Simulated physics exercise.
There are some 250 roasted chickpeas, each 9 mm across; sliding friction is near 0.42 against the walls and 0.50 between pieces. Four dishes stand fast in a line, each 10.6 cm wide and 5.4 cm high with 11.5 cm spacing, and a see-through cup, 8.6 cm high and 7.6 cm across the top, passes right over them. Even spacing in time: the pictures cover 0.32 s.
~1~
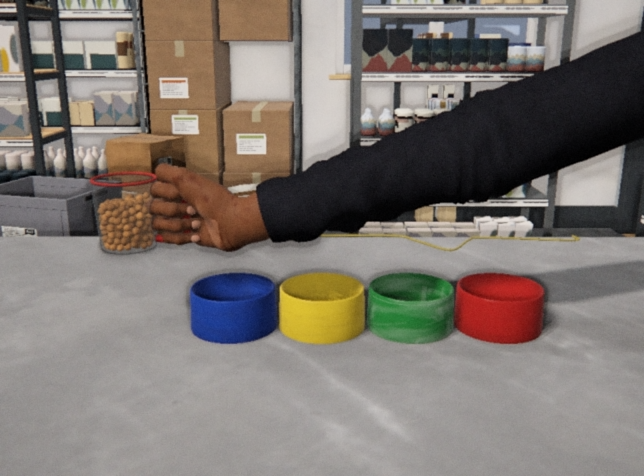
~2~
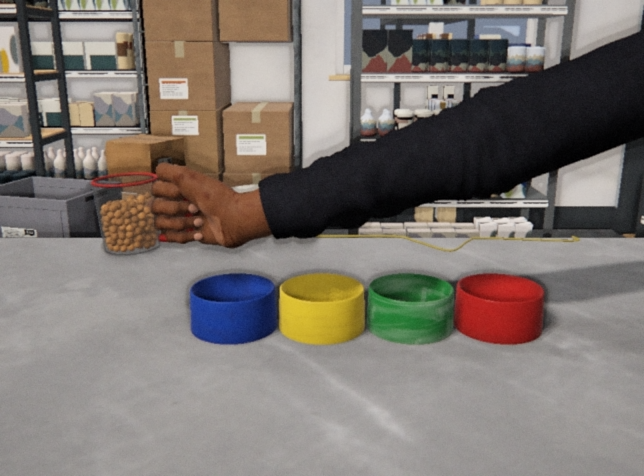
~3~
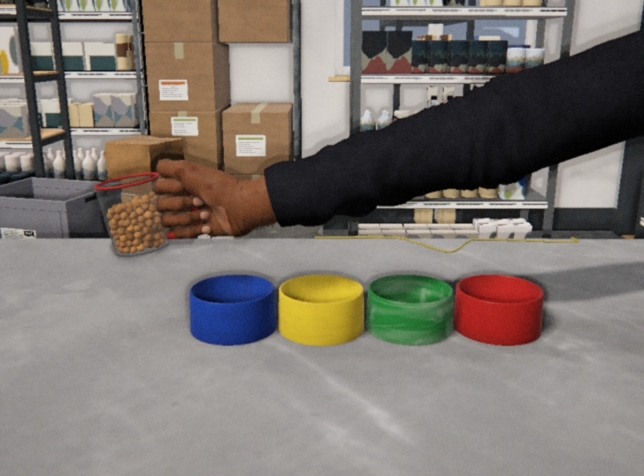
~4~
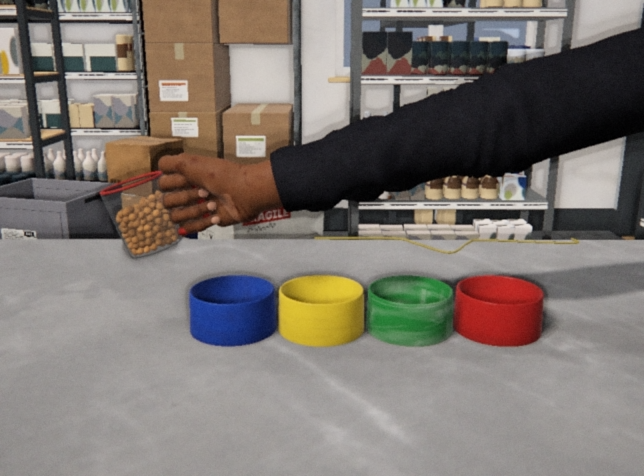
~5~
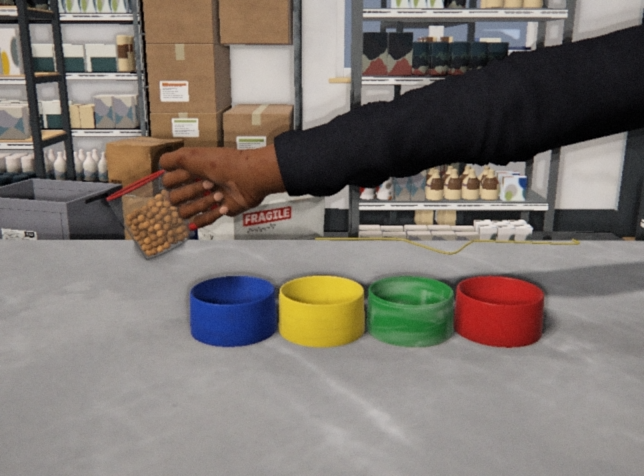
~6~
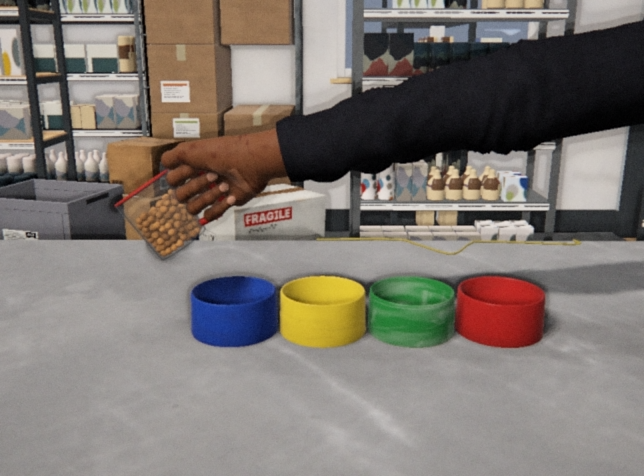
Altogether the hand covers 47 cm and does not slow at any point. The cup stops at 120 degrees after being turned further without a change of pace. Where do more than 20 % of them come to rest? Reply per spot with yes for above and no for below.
Red: No, below. Blue: Yes, above. Green: No, below. Yellow: No, below. Counter: No, below.
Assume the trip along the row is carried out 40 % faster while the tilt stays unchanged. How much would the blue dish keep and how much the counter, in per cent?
Shares: Blue 30, counter 10.
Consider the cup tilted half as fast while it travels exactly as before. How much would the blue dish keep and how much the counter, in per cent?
Blue 0; counter 0.
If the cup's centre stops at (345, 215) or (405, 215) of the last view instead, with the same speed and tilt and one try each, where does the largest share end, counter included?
Blue; blue.
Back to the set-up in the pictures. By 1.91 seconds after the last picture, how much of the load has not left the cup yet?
It works out to about 0 per cent of the load.
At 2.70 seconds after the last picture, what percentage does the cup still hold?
About 0 percent.
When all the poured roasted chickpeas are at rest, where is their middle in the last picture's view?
Close to pixel (237, 315).
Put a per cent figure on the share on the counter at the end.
Roughly 0 percent.
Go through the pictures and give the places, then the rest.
In the first frame, cup at (127, 213), tilt 0 degrees, lip at (93, 179), moved 0.0 cm; middle of the pieces at (124, 222); blue dish at (233, 287); yellow dish at (322, 287); green dish at (411, 287); red dish at (500, 287).
In the second frame, cup at (129, 214), tilt 2 degrees, lip at (94, 181), moved 0.3 cm; middle of the pieces at (127, 222).
In the third frame, cup at (135, 215), tilt 9 degrees, lip at (97, 186), moved 1.2 cm; middle of the pieces at (134, 224).
In the fourth frame, cup at (144, 215), tilt 17 degrees, lip at (103, 192), moved 2.2 cm; middle of the pieces at (144, 224).
In the fifth frame, cup at (153, 216), tilt 25 degrees, lip at (109, 198), moved 3.3 cm; middle of the pieces at (154, 225).
In the sixth frame, cup at (163, 216), tilt 33 degrees, lip at (118, 205), moved 4.4 cm; middle of the pieces at (165, 225); blue dish at (234, 291); yellow dish at (323, 291); green dish at (412, 291); red dish at (501, 291).
Then, 1.15 s after the last picture, tilt 120 degrees; cup holds 0 %, blue 100 %.
Then, 1.91 s after the last picture, tilt 120 degrees; cup holds 0 %, blue 100 %.
Then, 2.70 s after the last picture, tilt 120 degrees; cup holds 0 %, blue 100 %.
In the end, red 0 %, blue 100 %, green 0 %, yellow 0 %, counter 0 %.
